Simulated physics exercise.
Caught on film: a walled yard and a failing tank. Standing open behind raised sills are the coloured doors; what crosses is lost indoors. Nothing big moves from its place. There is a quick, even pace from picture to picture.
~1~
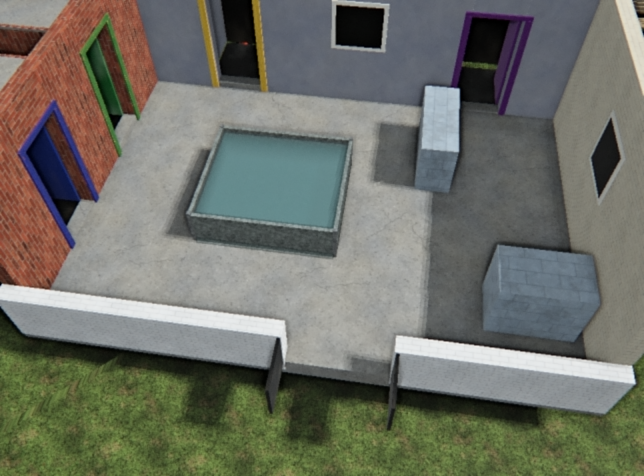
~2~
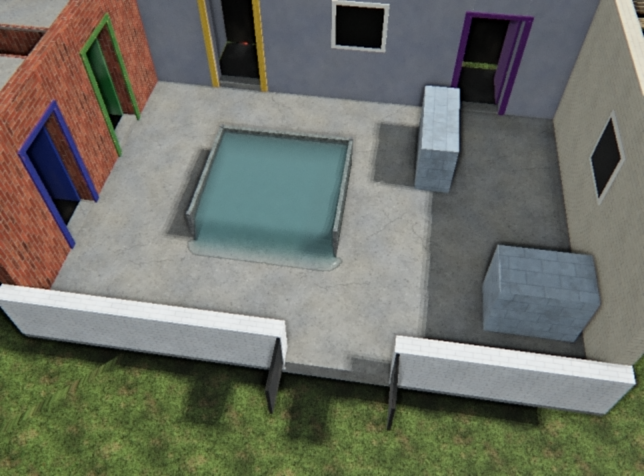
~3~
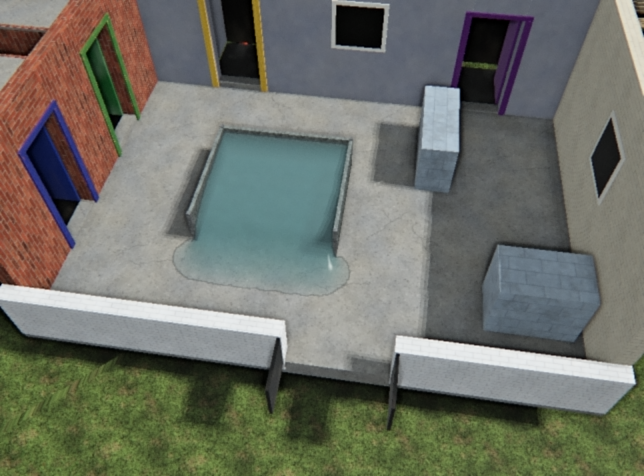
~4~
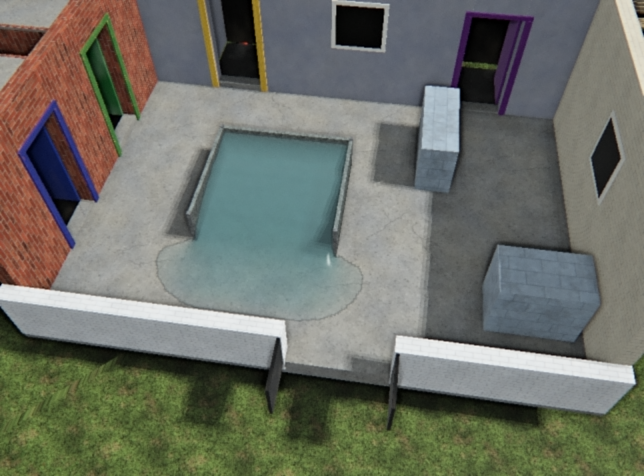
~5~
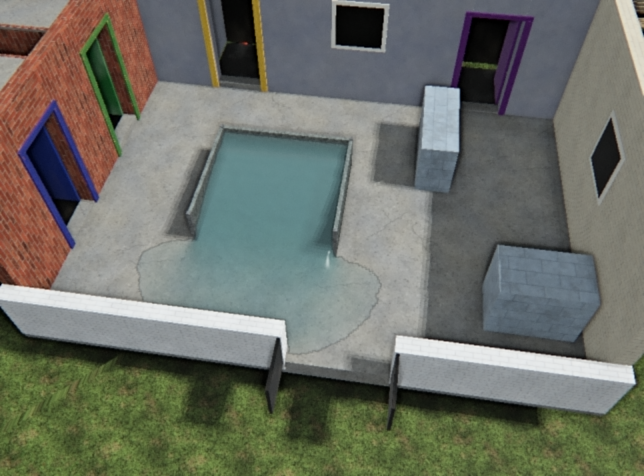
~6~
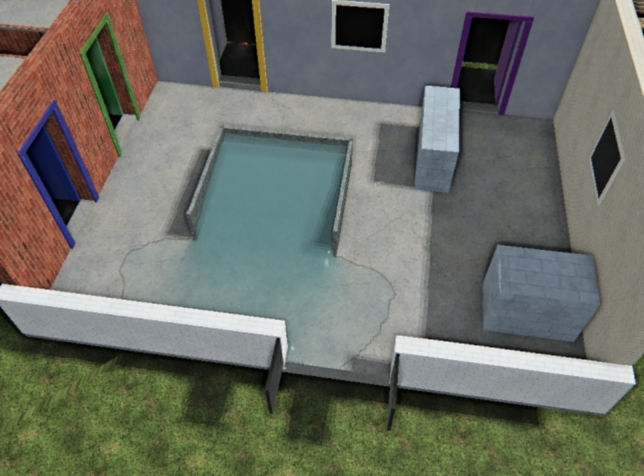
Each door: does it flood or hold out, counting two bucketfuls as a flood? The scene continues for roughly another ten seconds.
One by one: The green door does not exceed two buckets; the yellow door does not exceed two buckets; the blue door exceeds two buckets; the purple door does not exceed two buckets.
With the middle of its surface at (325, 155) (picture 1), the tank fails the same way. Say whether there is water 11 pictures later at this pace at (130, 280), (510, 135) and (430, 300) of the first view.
In the order asked: Reached by the flood, not reached, reached by the flood.
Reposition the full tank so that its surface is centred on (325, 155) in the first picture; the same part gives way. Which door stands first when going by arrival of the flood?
Leading the way is the blue-painted one.
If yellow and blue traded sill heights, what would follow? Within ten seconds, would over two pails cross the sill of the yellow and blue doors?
Result - yellow door: Exceeds the limit; blue door: Stays within the limit.
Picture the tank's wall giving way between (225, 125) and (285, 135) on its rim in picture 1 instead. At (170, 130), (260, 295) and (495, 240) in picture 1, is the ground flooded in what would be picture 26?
The first point is soaked, the second spared, the third spared.
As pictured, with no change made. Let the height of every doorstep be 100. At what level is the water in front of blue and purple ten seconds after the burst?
In order: Roughly 60 and 140 in a hundred.
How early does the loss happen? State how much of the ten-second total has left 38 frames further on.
By then, close to 85 % of it.
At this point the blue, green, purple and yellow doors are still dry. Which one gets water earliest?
The blue-painted one.
A moment on, water covers 20 % of the floor; the green door not reached, the yellow door not reached, the blue door not reached, the purple door not reached.
Next, water covers 25 % of the floor; the green door not reached, the yellow door not reached, the blue door not reached, the purple door not reached.
Then, water covers 40 % of the floor; the green door wet at the sill, nothing in, the yellow door not reached, the blue door under two buckets in, the purple door not reached.
Later, water covers 65 % of the floor; the green door wet at the sill, nothing in, the yellow door wet at the sill, nothing in, the blue door over two buckets in, the purple door not reached.
In the end, water covers 95 % of the floor; the green door wet at the sill, nothing in, the yellow door wet at the sill, nothing in, the blue door over two buckets in, the purple door under two buckets in.
